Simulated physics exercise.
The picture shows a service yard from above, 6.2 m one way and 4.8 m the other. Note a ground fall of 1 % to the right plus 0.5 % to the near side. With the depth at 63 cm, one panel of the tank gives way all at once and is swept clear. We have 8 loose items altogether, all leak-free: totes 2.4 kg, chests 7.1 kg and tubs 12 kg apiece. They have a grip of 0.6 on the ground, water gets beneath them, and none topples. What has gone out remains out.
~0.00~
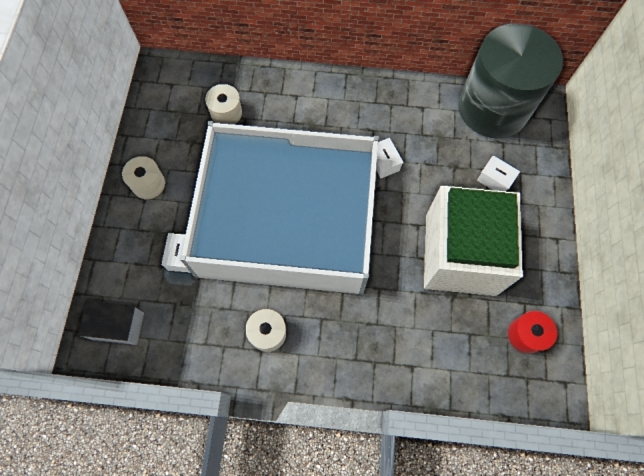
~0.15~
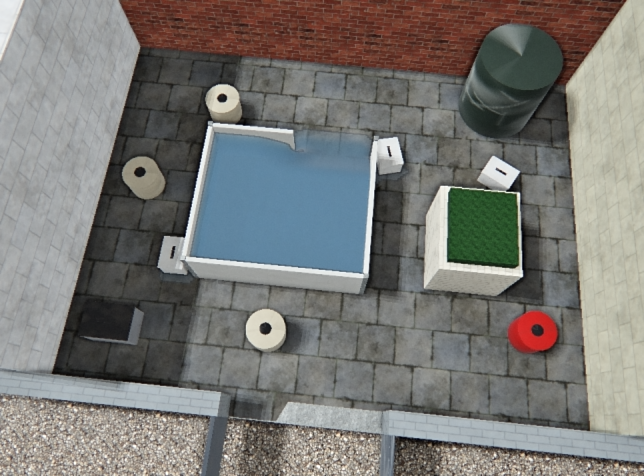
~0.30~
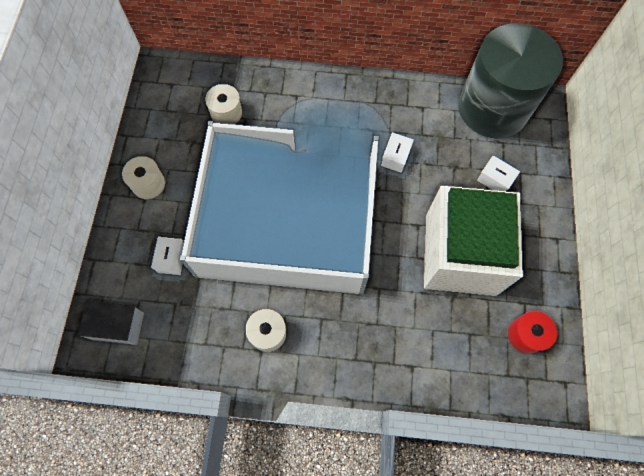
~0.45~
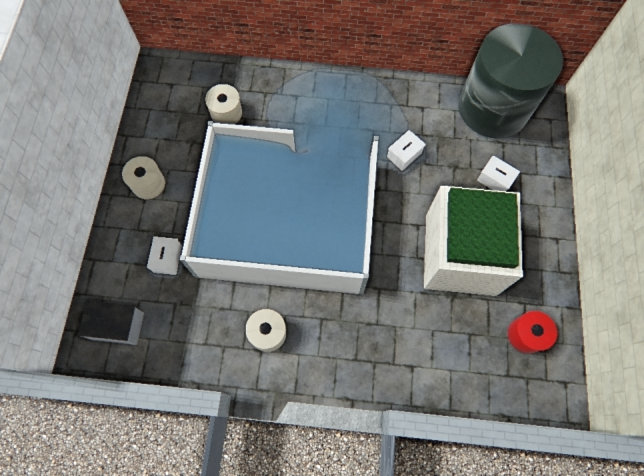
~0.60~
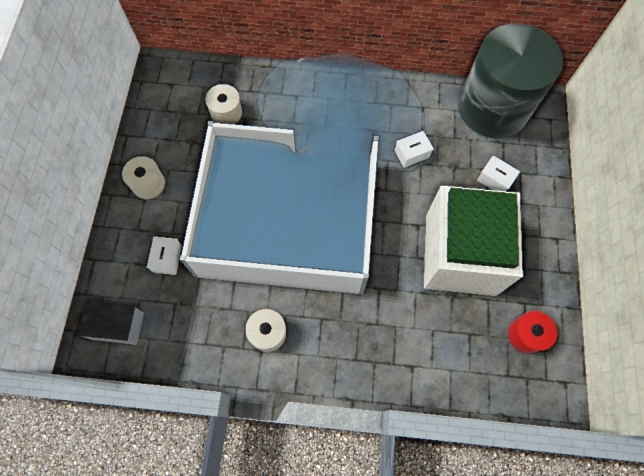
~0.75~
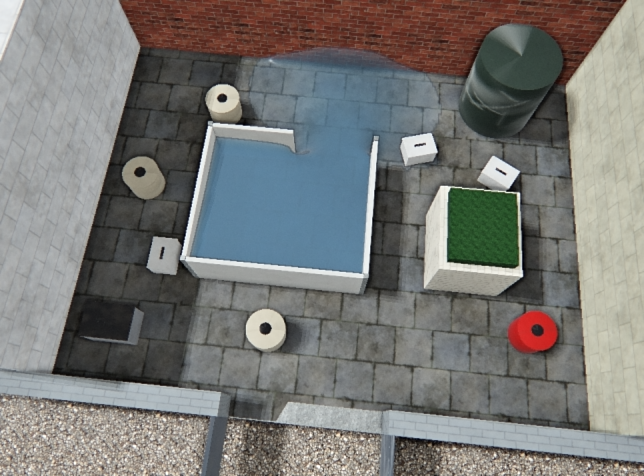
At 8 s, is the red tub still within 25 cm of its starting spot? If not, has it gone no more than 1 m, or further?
No, but within 1 m.
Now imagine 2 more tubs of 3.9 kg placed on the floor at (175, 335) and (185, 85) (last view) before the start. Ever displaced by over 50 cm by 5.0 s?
Order kept: Falls short, exceeds it.
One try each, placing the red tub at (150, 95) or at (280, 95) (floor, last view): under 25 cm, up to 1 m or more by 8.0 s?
I'd expect that it gets borne away first and is pushed partway second.
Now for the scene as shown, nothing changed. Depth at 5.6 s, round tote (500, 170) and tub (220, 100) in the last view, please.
I'd put it at 5 cm and 8 cm respectively.
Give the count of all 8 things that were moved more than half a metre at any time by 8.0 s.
6.
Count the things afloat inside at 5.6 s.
By my count, 5.
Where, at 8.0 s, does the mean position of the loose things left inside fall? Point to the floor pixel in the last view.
I'd put it close to (335, 311) in the last view.
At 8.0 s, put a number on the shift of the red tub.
I'd say close to 40 centimetres.
After 1.6 s the red tub is near (537, 330), 0.0 m from its start, aground; 0 of 8 are out; 0 afloat.
After 3.6 s the red tub is near (537, 330), 0.0 m from its start, aground; 0 of 8 are out; 1 afloat.
After 5.6 s the red tub is near (536, 332), 0.0 m from its start, aground; 0 of 8 are out; 5 afloat.
After 8.0 s the red tub is near (523, 363), 0.4 m from its start, aground; 0 of 8 are out; 5 afloat.
